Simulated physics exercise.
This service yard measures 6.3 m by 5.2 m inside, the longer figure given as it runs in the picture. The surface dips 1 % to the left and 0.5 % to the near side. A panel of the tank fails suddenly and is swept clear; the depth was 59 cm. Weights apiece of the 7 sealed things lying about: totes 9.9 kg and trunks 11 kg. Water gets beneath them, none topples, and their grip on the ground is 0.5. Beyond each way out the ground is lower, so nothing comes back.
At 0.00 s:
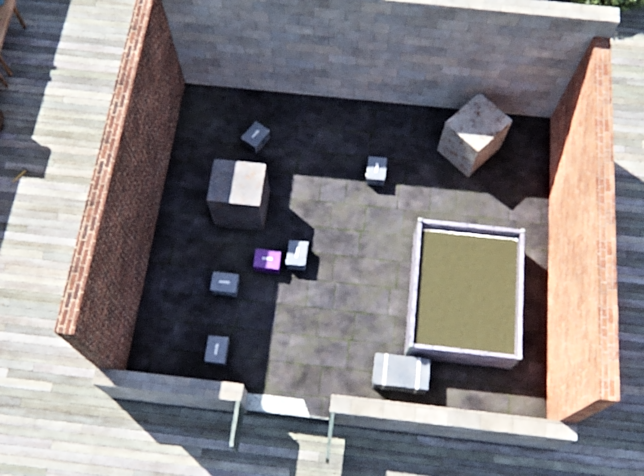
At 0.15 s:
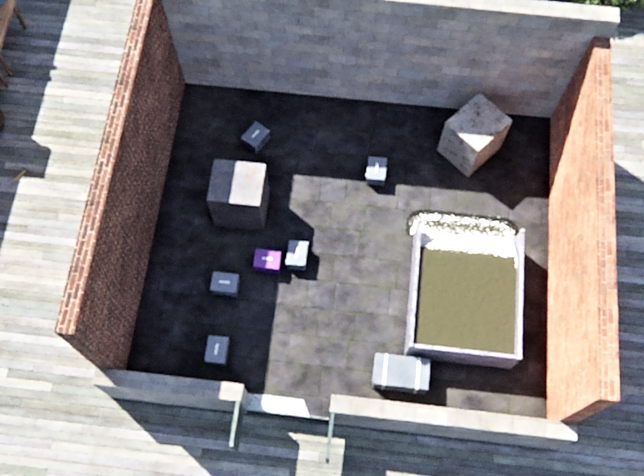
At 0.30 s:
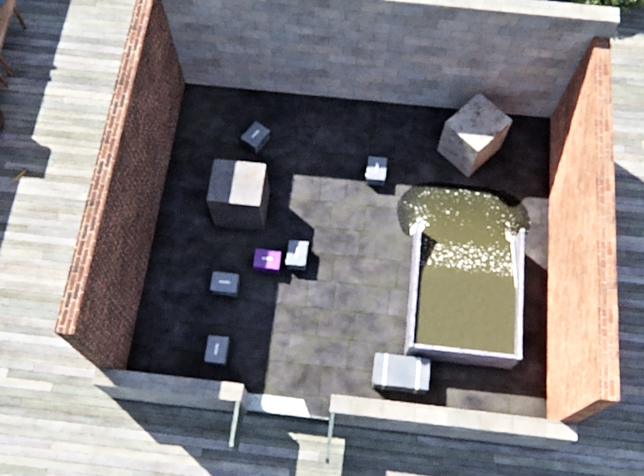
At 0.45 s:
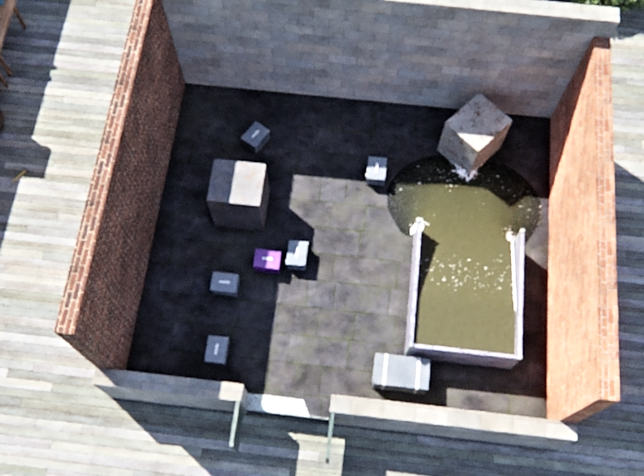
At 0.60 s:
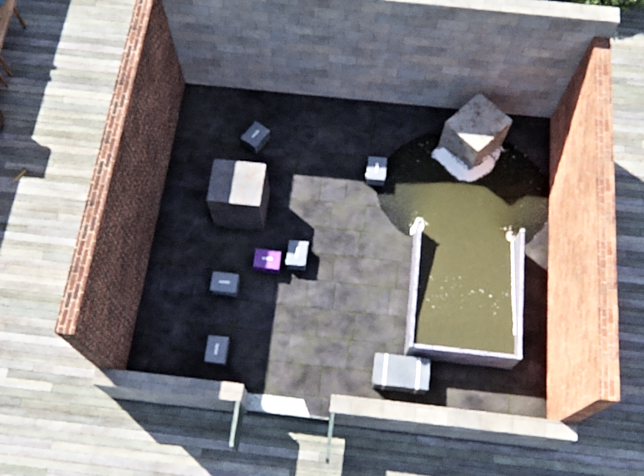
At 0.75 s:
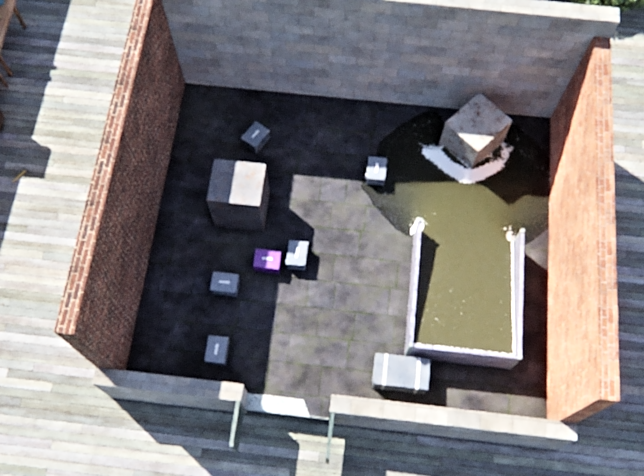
A walled yard with a dark paved floor, brick at the sides and grey block at the back, is seen from high above by a still camera. Small grey and white boxes and a purple one sit around two large blocks, with a pale-walled tank of olive water at right. The tank's far side gives way and water fans out, foaming around the back block and spreading sideways, while the boxes stay put.
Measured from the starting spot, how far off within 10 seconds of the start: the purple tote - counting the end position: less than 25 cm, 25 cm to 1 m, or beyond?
Purple tote is nudged along.
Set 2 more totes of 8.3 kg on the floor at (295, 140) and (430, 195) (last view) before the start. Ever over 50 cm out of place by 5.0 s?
In turn: Over, over.
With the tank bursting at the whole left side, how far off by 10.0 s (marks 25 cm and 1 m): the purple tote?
In that case the purple tote gets carried off.
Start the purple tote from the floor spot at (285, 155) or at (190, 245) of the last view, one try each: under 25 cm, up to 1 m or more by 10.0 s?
In turn: It travels far; it travels far.
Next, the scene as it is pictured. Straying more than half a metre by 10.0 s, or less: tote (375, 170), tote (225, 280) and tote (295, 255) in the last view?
In turn: More, short of it, under.
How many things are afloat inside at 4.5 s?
1 of them.
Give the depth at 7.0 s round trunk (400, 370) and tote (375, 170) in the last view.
Roughly 4 and 5 cm.
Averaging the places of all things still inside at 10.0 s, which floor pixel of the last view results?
Around (259, 310).
After 2.0 s the purple tote is near (267, 259), 0.0 m from its start, aground; 0 of 7 are out; 0 afloat.
After 4.5 s the purple tote is near (267, 260), 0.0 m from its start, aground; 0 of 7 are out; 1 afloat.
After 7.0 s the purple tote is near (261, 290), 0.5 m from its start, aground; 0 of 7 are out; 0 afloat.
After 10.0 s the purple tote is near (261, 291), 0.5 m from its start, aground; 0 of 7 are out; 1 afloat.
